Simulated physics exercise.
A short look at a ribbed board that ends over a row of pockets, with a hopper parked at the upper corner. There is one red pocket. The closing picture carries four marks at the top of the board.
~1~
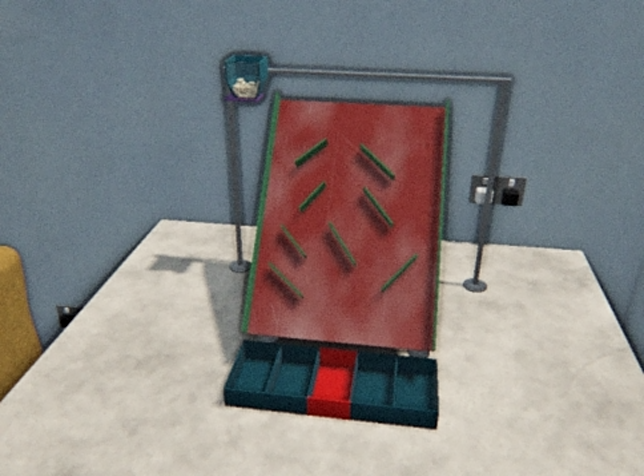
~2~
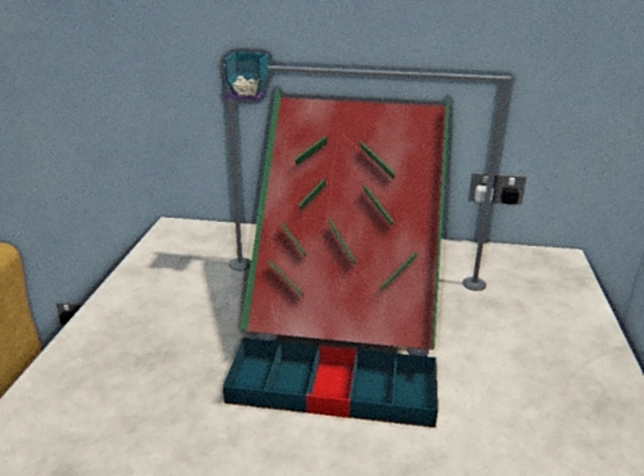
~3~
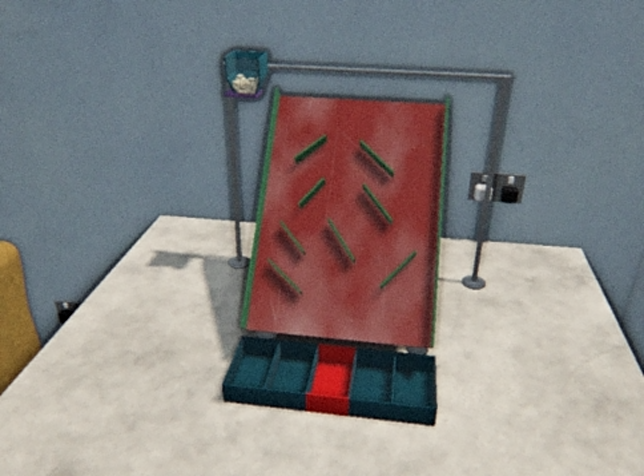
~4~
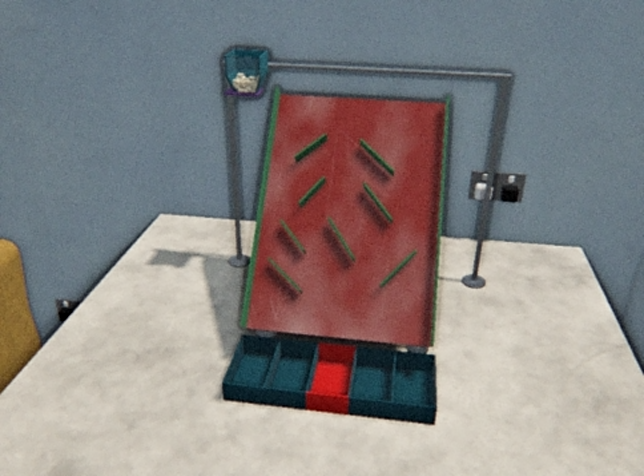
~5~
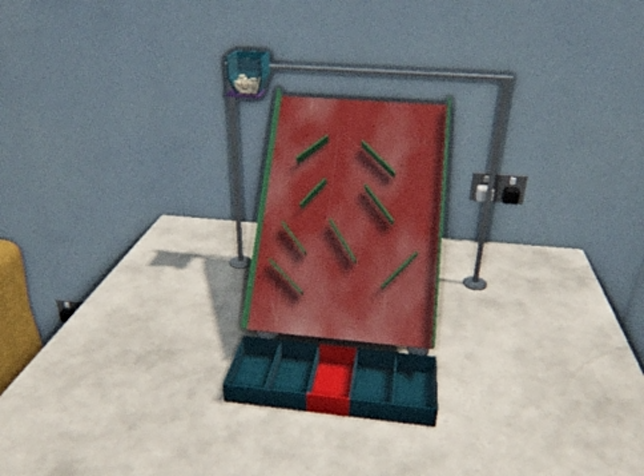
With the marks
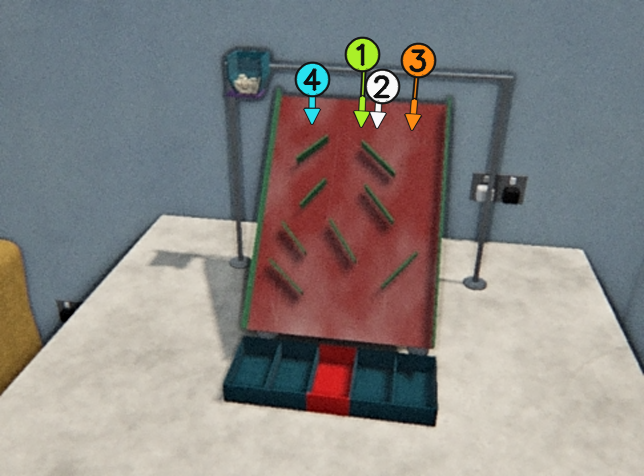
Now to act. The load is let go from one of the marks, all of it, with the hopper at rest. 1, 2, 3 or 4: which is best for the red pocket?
I would pick mark 3.
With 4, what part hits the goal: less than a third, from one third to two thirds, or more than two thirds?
Less than a third.
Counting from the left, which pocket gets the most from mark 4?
The first.
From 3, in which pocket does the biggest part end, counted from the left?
The third.
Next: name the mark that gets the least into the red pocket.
4 it is.
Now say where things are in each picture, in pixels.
Hopper at (249, 88), white beans, door shut, in the first frame.
Ribs (295, 160) to (326, 136), (361, 142) to (394, 173), (299, 206) to (324, 179), in the second frame.
Ribs (363, 183) to (392, 220), (280, 221) to (303, 251), (328, 218) to (354, 260), in the third frame.
Ribs (268, 257) to (301, 291), (381, 285) to (416, 250), in the fourth frame.
Red pocket at (328, 404), number 3 of 5 from the left, in the fifth frame.
On the marked copy, mark 1 meets the board at (361, 121); mark 2 meets the board at (377, 122); mark 3 meets the board at (412, 124); mark 4 meets the board at (312, 118).
With 1, about a third in the red pocket, about half in other pockets, a small part held on the board.
With 2, about a third in the red pocket, about half in other pockets, a small part held on the board.
With 3, about half in the red pocket, about a third in other pockets, a small part held on the board.
With 4, a small part in the red pocket, most in other pockets, a small part held on the board.
